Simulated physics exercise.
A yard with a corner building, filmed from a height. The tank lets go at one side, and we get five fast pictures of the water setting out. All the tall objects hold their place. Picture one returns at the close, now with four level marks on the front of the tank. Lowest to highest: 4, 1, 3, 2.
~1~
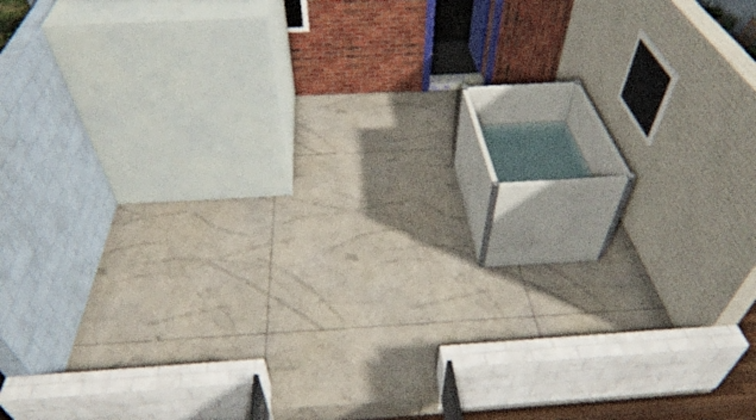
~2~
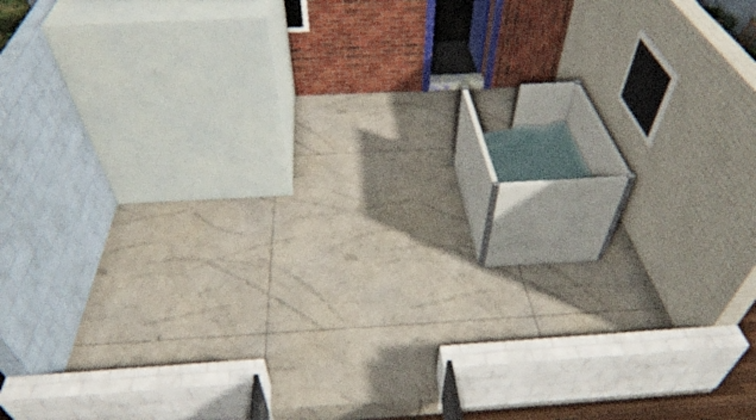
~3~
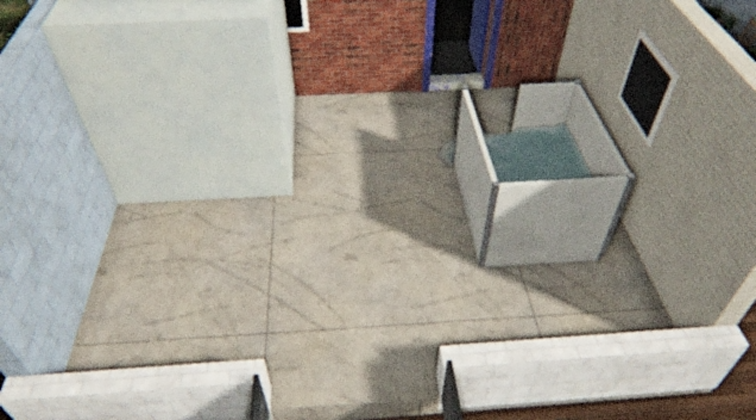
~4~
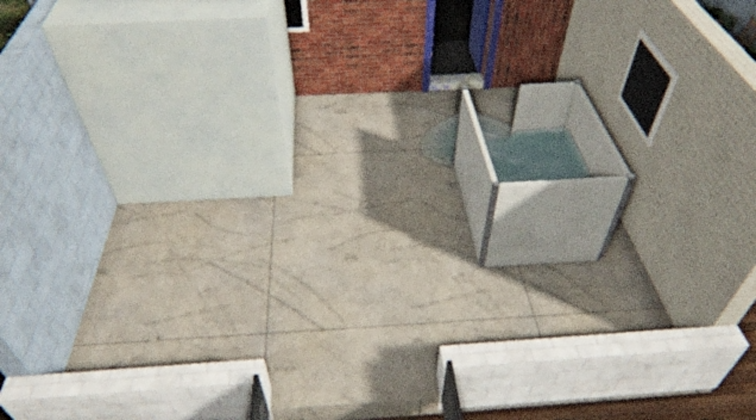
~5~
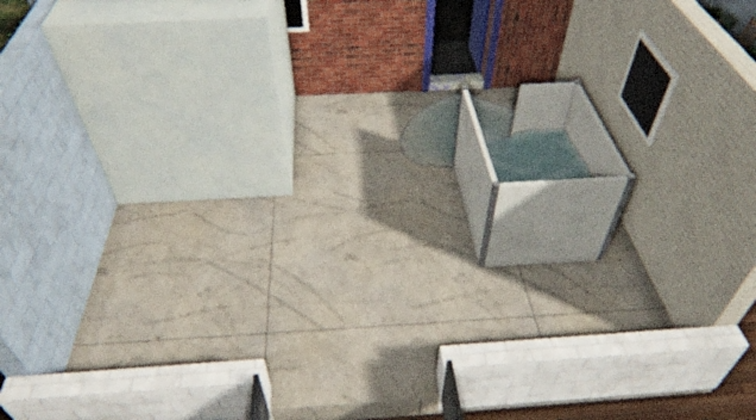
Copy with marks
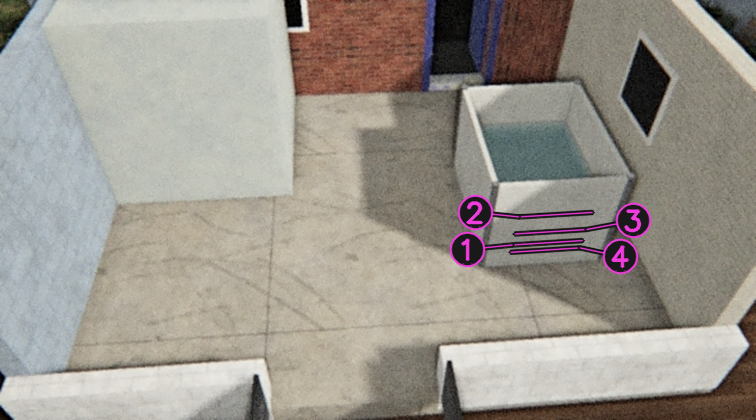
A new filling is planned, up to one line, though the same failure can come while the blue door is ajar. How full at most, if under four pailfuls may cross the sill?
Choose 1.
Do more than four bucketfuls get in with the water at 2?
Yes, that goes wrong.
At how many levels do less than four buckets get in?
Two of the four.
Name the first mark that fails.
Here it is mark 3.
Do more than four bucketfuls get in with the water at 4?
No, that is safe.
In magenta, 1 at (547, 242); 2 at (555, 214); 3 at (550, 231); 4 at (545, 250); from the bottom up 4, 1, 3, 2.
With 1, a bucket or two gets in.
With 2, dozens of bucketfuls pour in.
With 3, about 10 bucketfuls get in.
With 4, nothing gets over.
